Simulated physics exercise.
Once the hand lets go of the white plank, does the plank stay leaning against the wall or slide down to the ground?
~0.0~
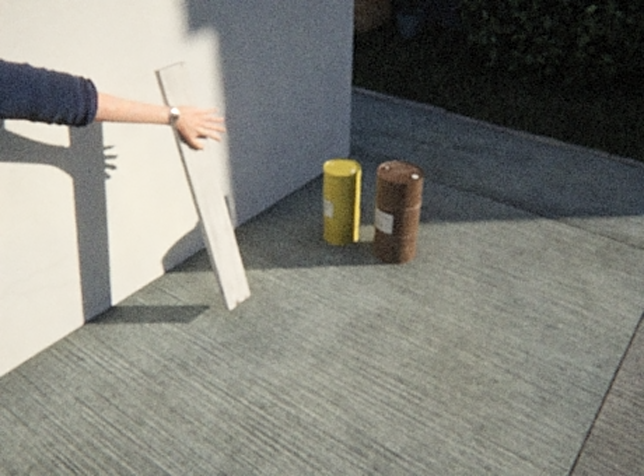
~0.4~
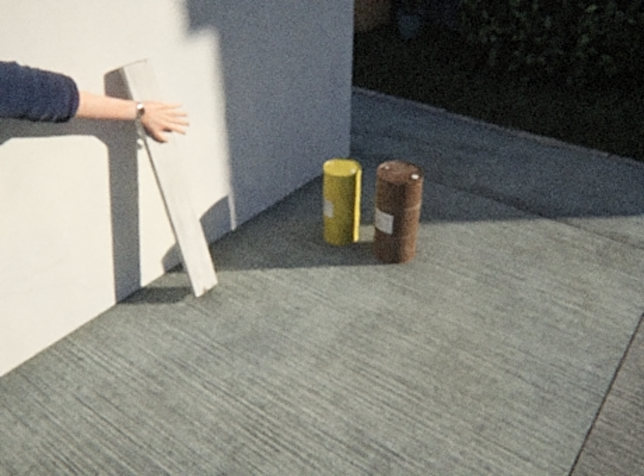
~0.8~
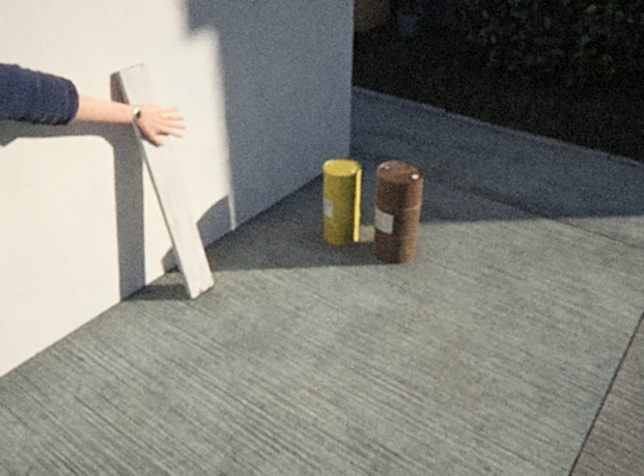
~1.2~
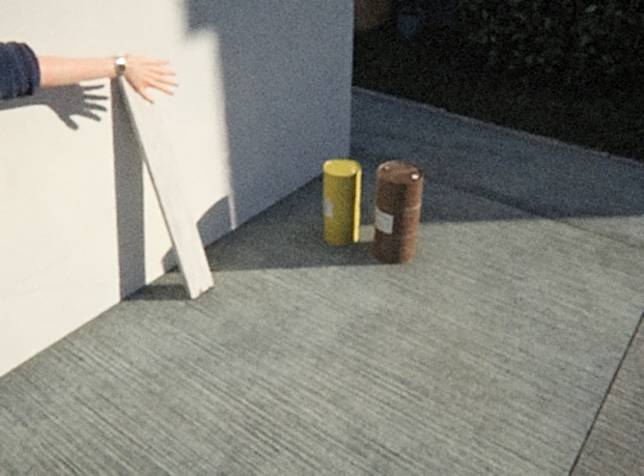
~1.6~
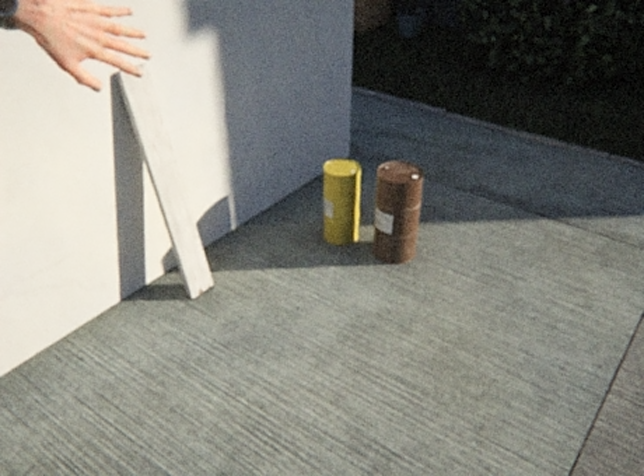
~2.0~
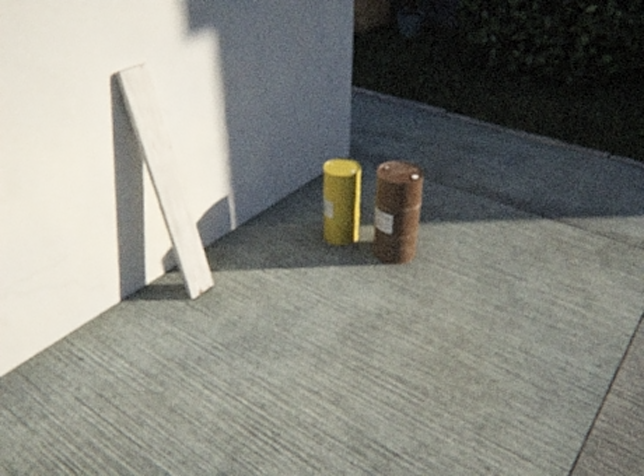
The white plank stays up, still leaning against the wall after the hand has gone.
